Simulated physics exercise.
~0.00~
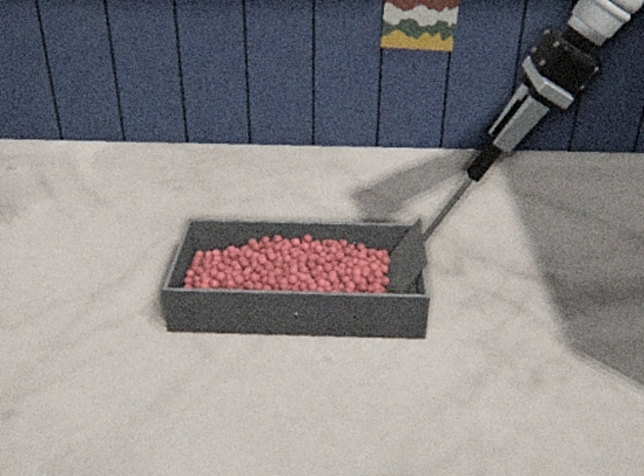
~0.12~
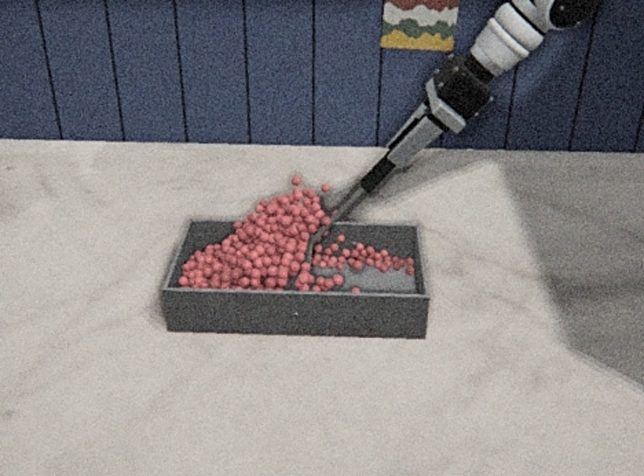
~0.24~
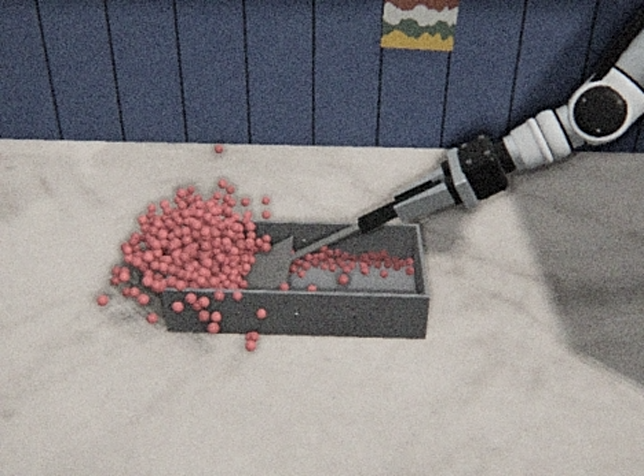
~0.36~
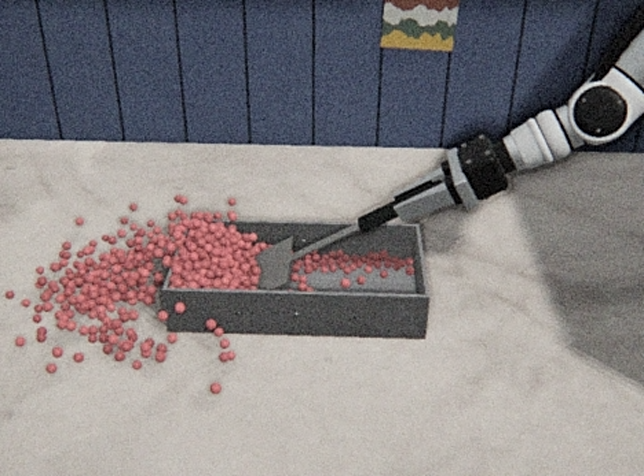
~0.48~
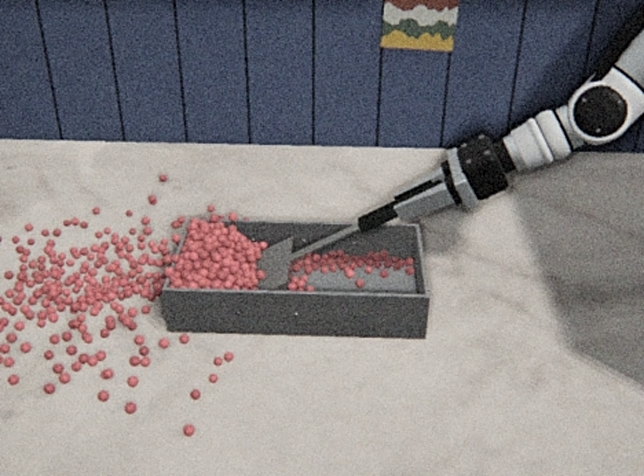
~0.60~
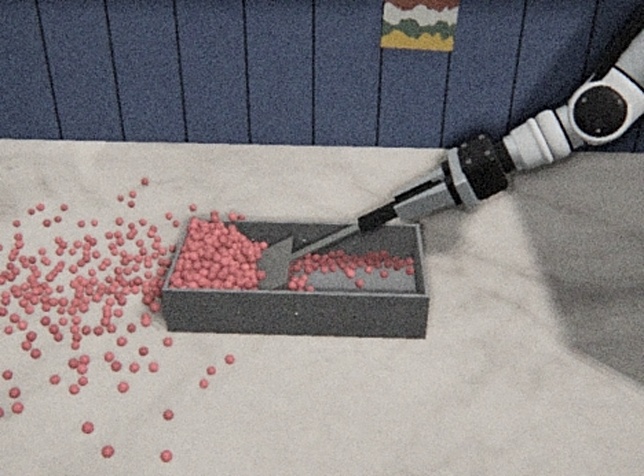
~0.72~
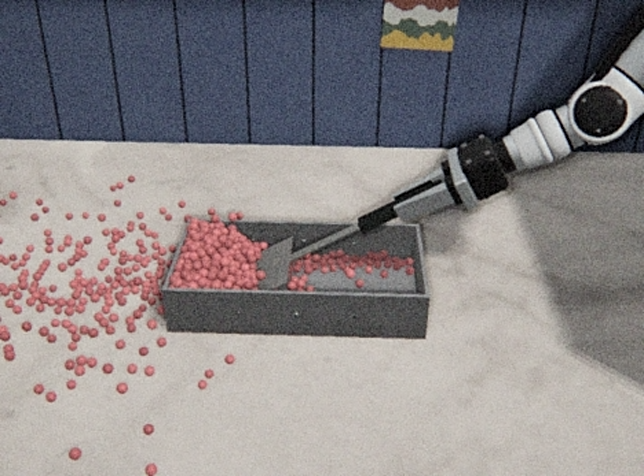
A robot arm holding a flat paddle starts with its blade at the right end of a dark rectangular tin filled with small pink beads. It sweeps the blade left through the tin, piling the beads into a steep heap and leaving only a thin scatter behind. The blade tilts flatter and stops just left of the middle as beads surge over the left end. They spill onto the pale marbled surface and roll outward, mostly to the left. Finally, the paddle rests still, with many beads strewn outside but most still in the tin.
